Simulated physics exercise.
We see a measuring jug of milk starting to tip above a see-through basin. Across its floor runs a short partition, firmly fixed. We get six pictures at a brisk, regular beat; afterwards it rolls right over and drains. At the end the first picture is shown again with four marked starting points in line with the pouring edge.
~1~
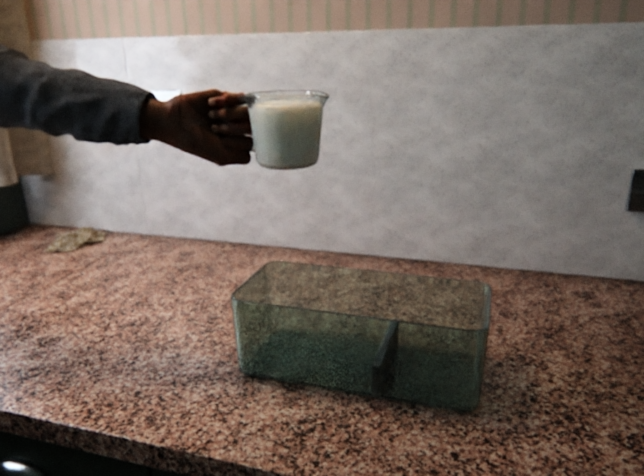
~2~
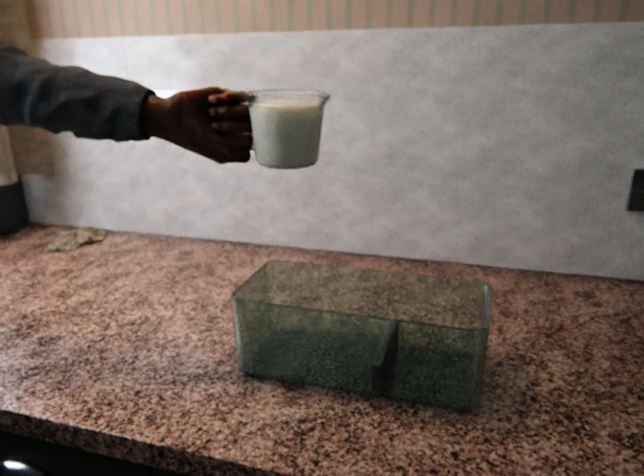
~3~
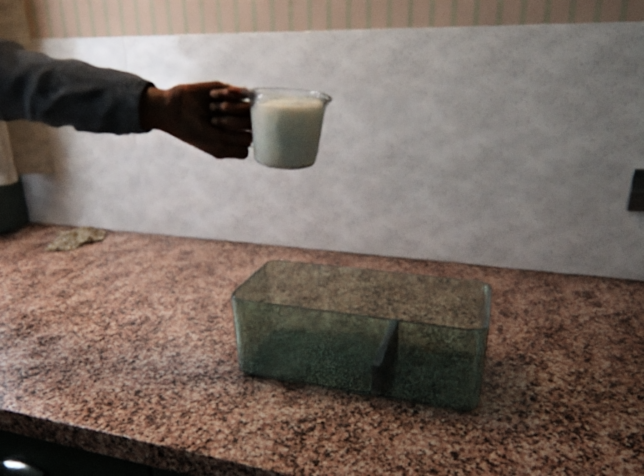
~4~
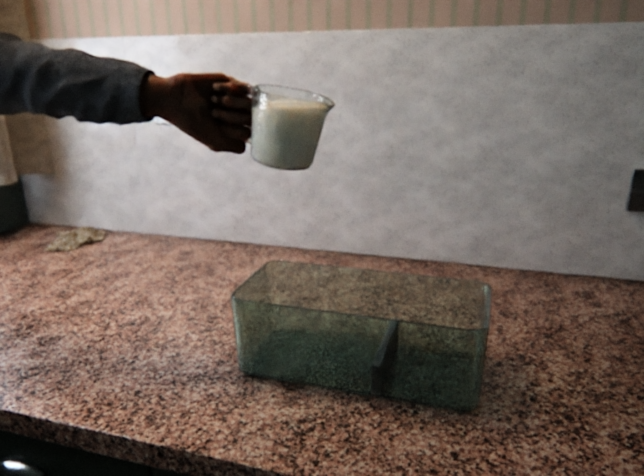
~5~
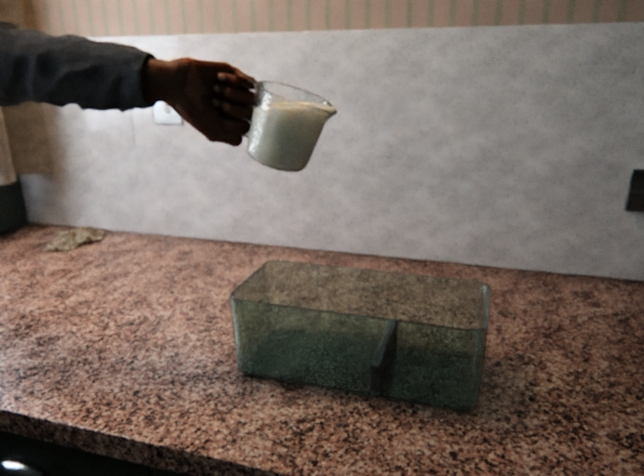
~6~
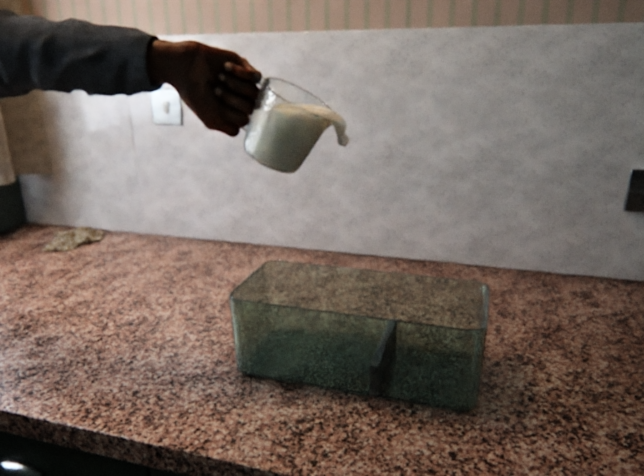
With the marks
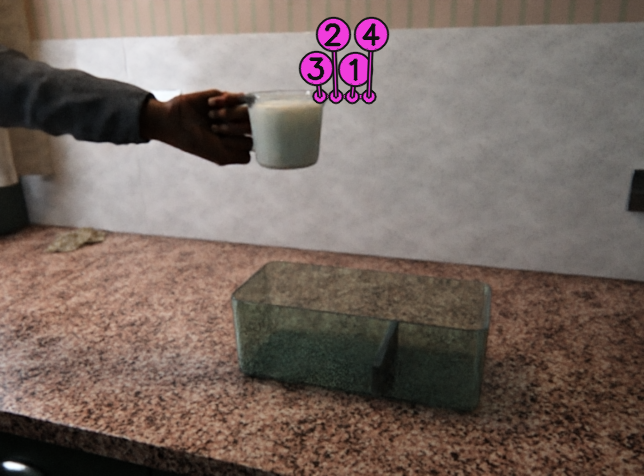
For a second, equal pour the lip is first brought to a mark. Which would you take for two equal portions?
3 beats the others.
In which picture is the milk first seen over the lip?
Picture 6.
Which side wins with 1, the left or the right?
More ends on the right.
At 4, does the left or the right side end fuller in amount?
More ends on the right.
In magenta, 1 at (352, 96); 2 at (336, 96); 3 at (319, 96); 4 at (368, 96).
For dot 1, about 9 % ends left of the wall and 89 % right of it; 3 % is lost outside.
For dot 2, about 22 % ends left of the wall and 76 % right of it.
For dot 3, about 48 % ends left of the wall and 50 % right of it; 3 % is lost outside.
For dot 4, about 6 % ends left of the wall and 92 % right of it; 3 % is lost outside.
